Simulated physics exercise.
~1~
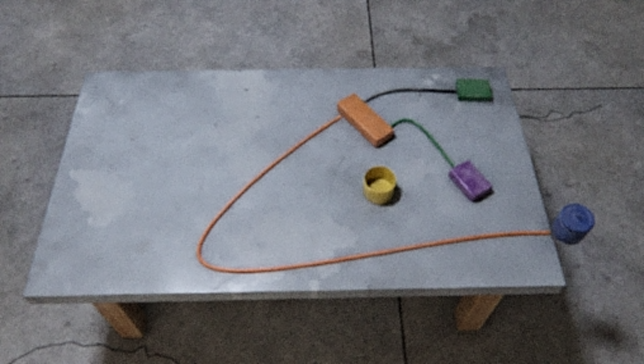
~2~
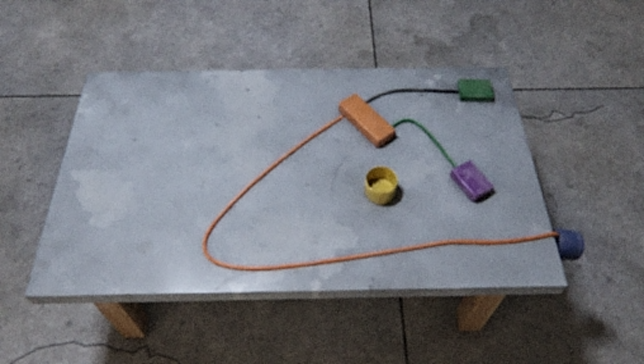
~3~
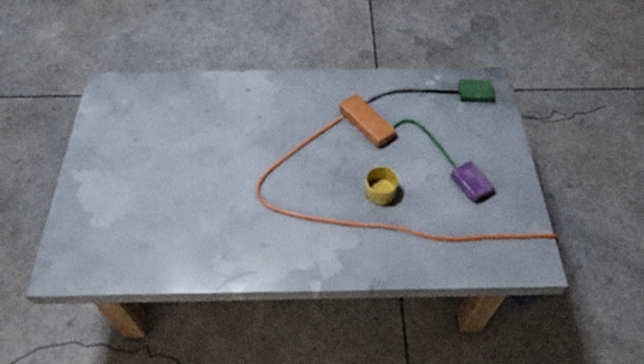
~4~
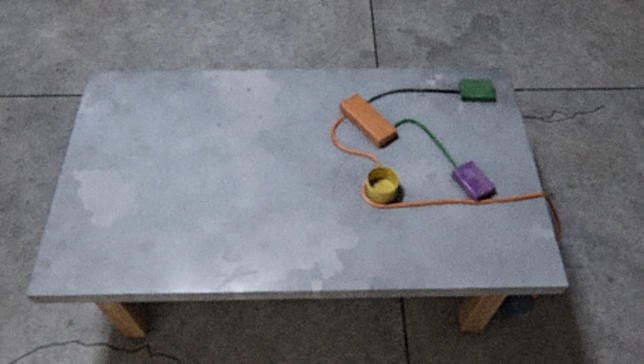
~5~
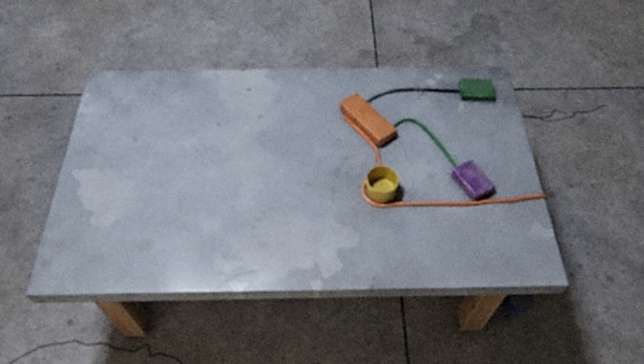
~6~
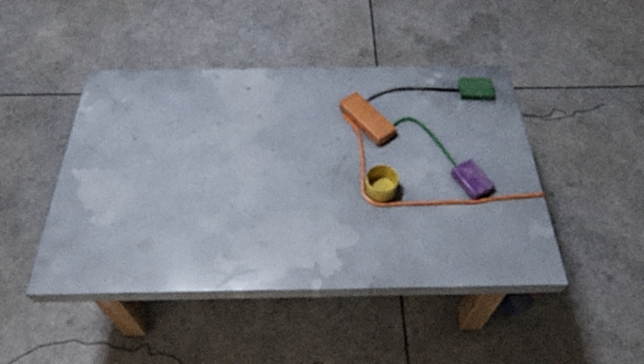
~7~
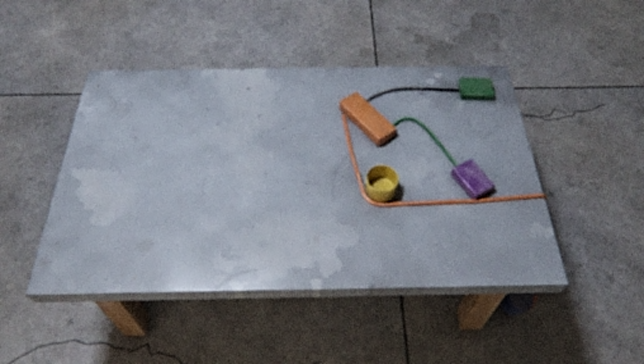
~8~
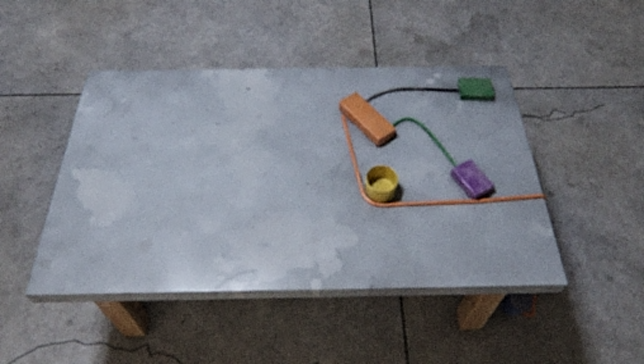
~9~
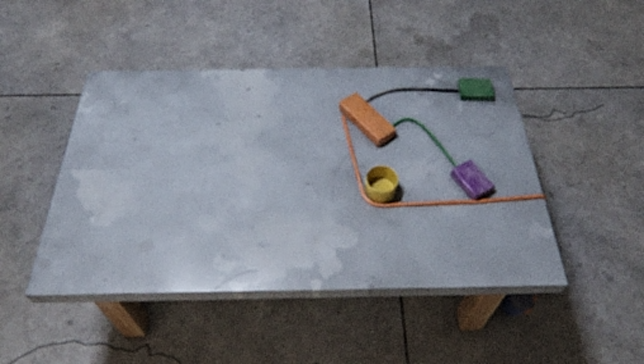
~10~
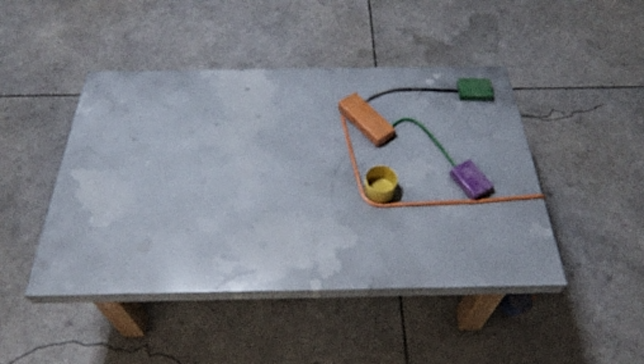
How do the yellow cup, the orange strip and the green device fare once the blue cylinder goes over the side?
The yellow cup hardly stirs, even with the orange cable drawn around it. The orange strip and the green device both keep their places on the workbench.
